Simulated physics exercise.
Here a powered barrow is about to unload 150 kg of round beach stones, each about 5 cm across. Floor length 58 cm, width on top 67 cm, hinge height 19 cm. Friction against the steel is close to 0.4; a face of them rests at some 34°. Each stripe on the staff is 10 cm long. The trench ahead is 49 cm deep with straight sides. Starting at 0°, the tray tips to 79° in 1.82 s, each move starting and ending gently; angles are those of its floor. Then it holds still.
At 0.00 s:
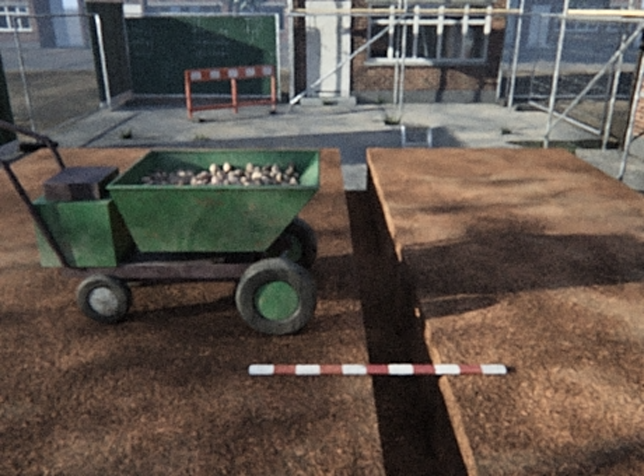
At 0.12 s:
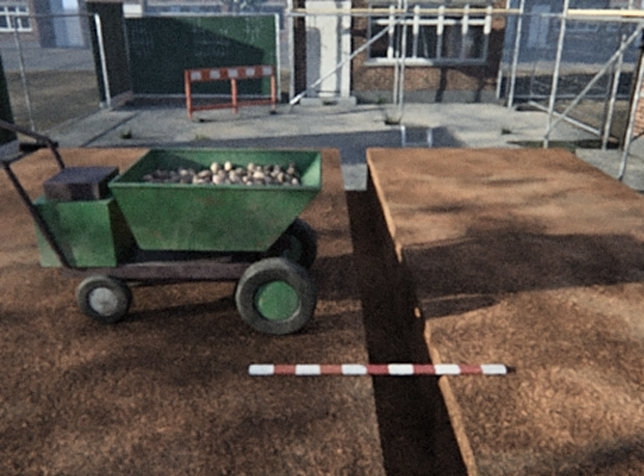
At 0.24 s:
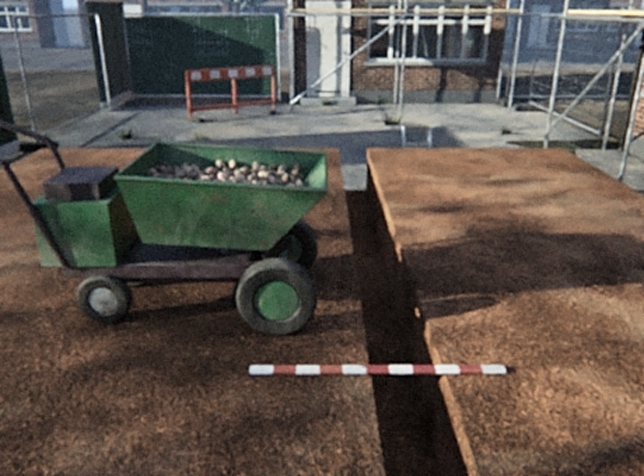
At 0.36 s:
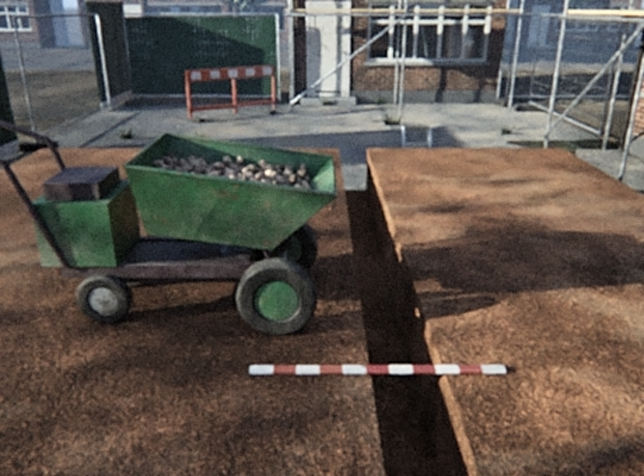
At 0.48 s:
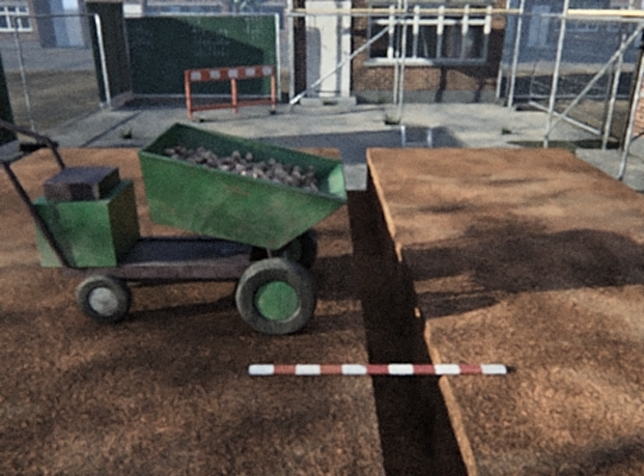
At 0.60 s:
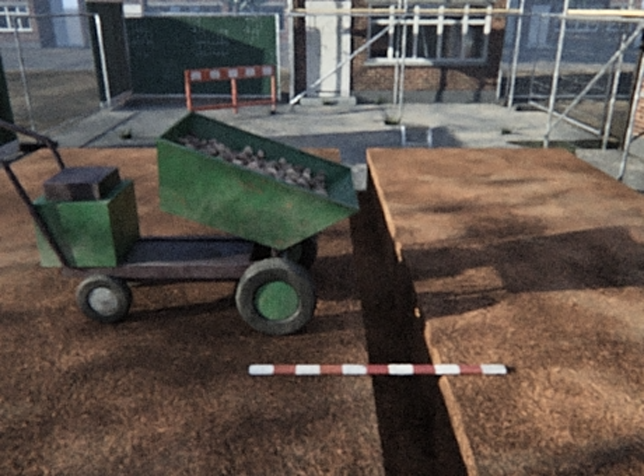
On a brown dirt site beside a narrow trench, a green wheeled barrow stood still while its tray, loaded with rounded stones, slowly tilted, the back rising and the front lip lowering toward the right.
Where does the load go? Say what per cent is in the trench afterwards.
Some 49 per cent of it.
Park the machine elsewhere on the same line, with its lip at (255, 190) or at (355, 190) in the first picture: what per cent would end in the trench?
About 95 and 5 per cent.
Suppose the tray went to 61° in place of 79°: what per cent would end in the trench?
It would be near 50 per cent.
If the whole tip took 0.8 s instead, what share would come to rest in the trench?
It would be near 40 per cent.
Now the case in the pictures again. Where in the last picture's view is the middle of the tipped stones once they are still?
Near (424, 298).
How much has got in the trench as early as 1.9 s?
About 30 per cent by then.
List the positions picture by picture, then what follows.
The first picture shows lip at (319, 188), floor tilted 0°, highest stones at (241, 176).
The second picture shows lip at (321, 188), floor tilted 1°, highest stones at (228, 175); the stones move at 0.1 m/s on average.
In the third picture, the tray is at 4°, its lip at (327, 191); the top of the load is at (182, 172); the stones move at 0.3 m/s on average.
In the fourth picture, the tray is at 8°, its lip at (336, 195); the top of the load is at (180, 164); the stones move at 0.4 m/s on average.
In the fifth picture, the tray is at 14°, its lip at (347, 201); the top of the load is at (184, 154); the stones move at 0.4 m/s on average.
The sixth picture shows lip at (359, 210), floor tilted 20°, highest stones at (191, 143); the stones move at 0.5 m/s on average.
After 1.4 s the floor is at 66°; 97 % in the tray, 2 % in the trench; the foremost stones are at (426, 289).
After 1.9 s the floor is at 79°; 21 % in the tray, 32 % in the trench, 47 % past the trench; the foremost stones are at (555, 296).
After 2.3 s the floor is at 79°; 2 % in the tray, 46 % in the trench, 52 % past the trench; the foremost stones are at (595, 288).
After 4.2 s the floor is at 79°; 0 % in the tray, 49 % in the trench, 51 % past the trench; the foremost stones are at (610, 289).
